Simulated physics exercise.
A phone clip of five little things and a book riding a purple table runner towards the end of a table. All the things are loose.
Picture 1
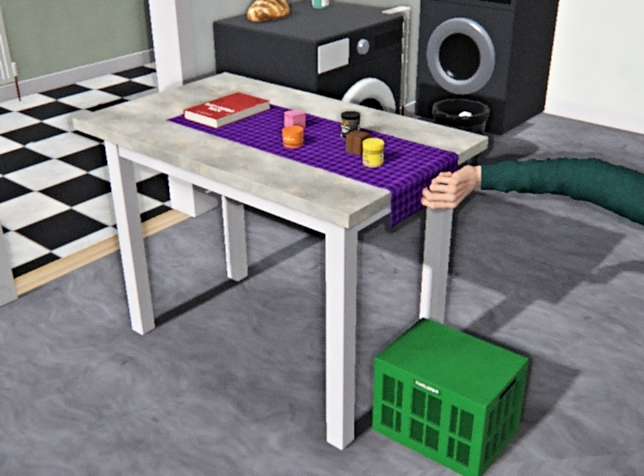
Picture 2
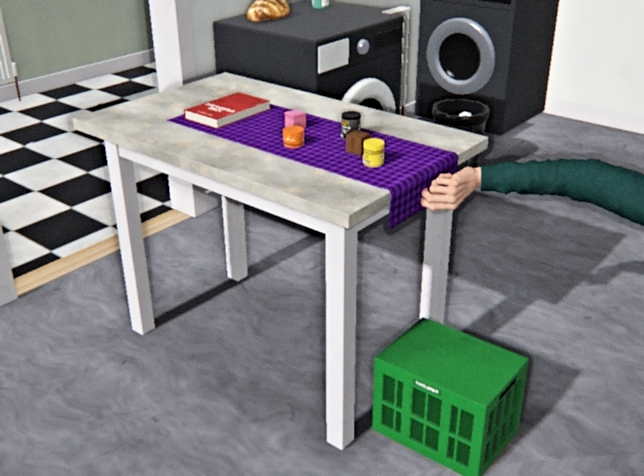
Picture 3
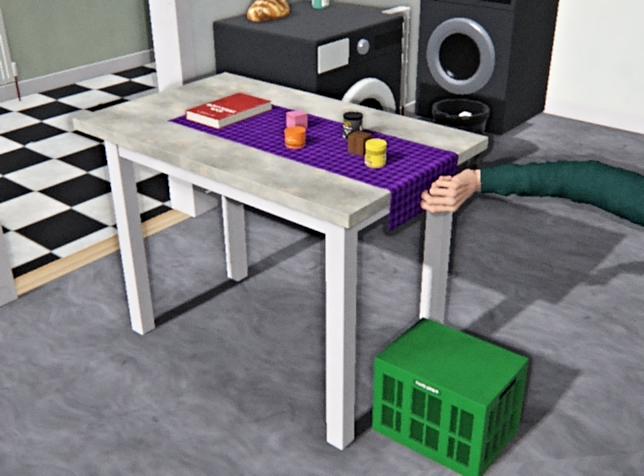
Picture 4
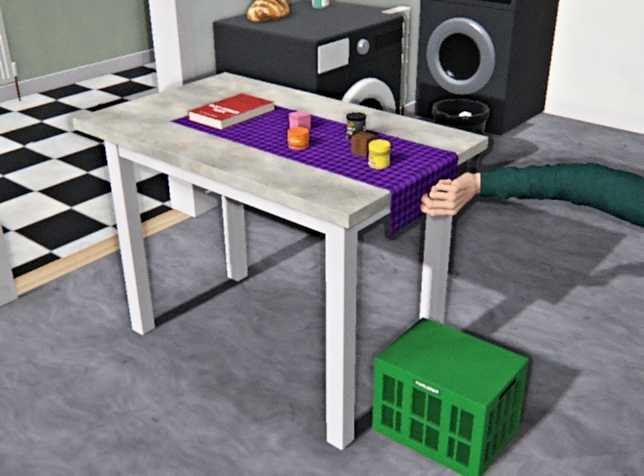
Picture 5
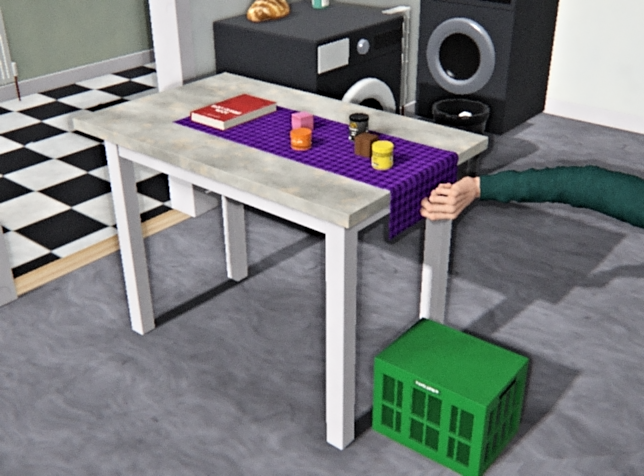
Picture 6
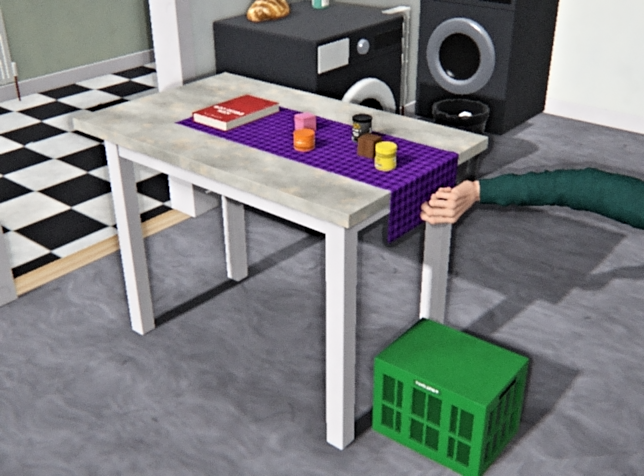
A room with a grey floor, dark front-loading machines behind and a checkered floor to the left is seen from slightly above by a still camera. A pale table holds a purple checked runner carrying a red book and small pink, orange, black, brown and yellow things, with a green crate below. A green-sleeved hand at the right end draws the runner slowly down, and everything on it shifts slightly right.
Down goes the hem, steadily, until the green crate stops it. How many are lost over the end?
The count of fallen things is four.
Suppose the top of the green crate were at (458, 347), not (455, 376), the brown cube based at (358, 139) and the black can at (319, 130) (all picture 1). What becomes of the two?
The brown cube drops off, the black can stays on.
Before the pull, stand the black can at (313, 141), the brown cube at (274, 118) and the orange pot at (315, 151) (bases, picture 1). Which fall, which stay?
The black can falls; the brown cube stays on; the orange pot falls.
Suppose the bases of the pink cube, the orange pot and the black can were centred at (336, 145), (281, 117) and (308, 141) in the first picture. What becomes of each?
The pink cube is carried off; the orange pot survives; the black can comes down.
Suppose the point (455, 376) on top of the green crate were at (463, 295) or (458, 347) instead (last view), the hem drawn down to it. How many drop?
It would be 1 and 3.
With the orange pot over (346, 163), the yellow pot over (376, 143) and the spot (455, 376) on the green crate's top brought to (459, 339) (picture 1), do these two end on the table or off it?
The orange pot goes over, the yellow pot goes over.
A little later, hem near (422, 288); yellow pot and brown cube gone.
Next, hem near (421, 332); yellow pot, brown cube and black can gone.
When it is over, hem on the crate; yellow pot, brown cube, black can and orange pot gone. It carries off four.
